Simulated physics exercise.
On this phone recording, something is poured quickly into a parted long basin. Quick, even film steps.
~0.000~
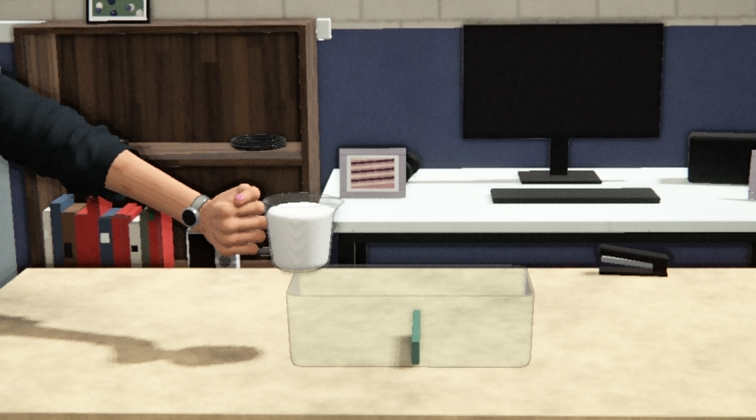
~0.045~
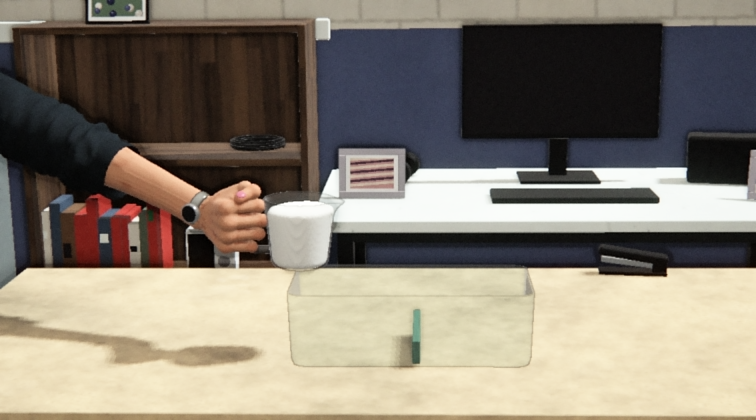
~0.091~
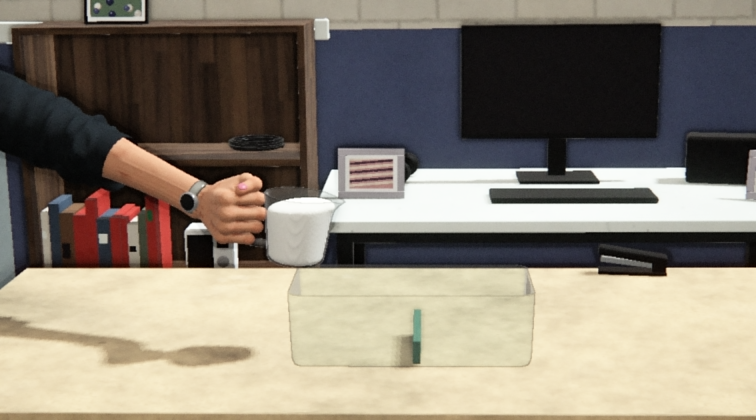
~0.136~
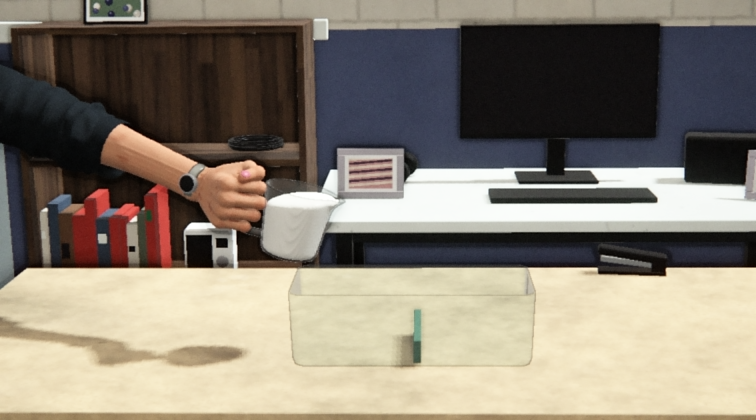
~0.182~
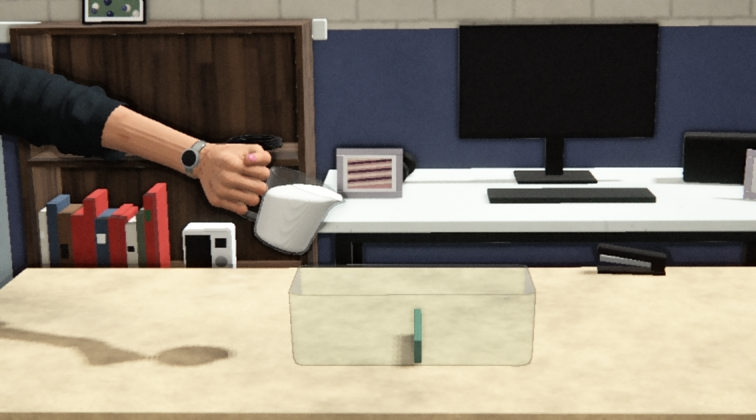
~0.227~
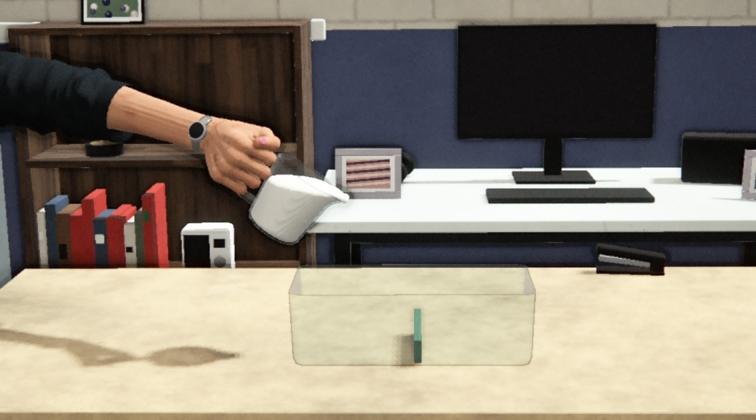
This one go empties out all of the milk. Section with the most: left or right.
Right.
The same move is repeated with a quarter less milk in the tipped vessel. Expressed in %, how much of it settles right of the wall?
About 60 %.
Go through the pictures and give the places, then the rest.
In the first picture, tilt 0°; pouring edge (345, 201); surface from (268, 209) to (334, 209); the long basin's rim runs from (292, 281) to (530, 281); the wall's top is at (416, 326).
In the second picture, tilt 2°; pouring edge (345, 201); surface from (268, 209) to (335, 208).
In the third picture, tilt 6°; pouring edge (346, 201); surface from (268, 207) to (336, 203).
In the fourth picture, tilt 14°; pouring edge (346, 201); surface from (268, 201) to (338, 199).
In the fifth picture, tilt 24°; pouring edge (346, 201); surface from (266, 193) to (342, 197).
In the sixth picture, tilt 35°; pouring edge (345, 201); surface from (262, 190) to (341, 195); 1 per cent is over the edge.
By 0.49 s the tilt is 100° and 53 per cent is still to pour, 7 is left of the wall and 0 right of it.
By 0.68 s the tilt is 108° and 4 per cent is still to pour, 21 is left of the wall and 47 right of it.
By 0.87 s the tilt is 108° and 0 per cent is still to pour, 30 is left of the wall and 56 right of it.
By 1.09 s the tilt is 108° and 0 per cent is still to pour, 37 is left of the wall and 58 right of it.
At rest 37 per cent lies left of the wall, 58 right of it and 5 outside.
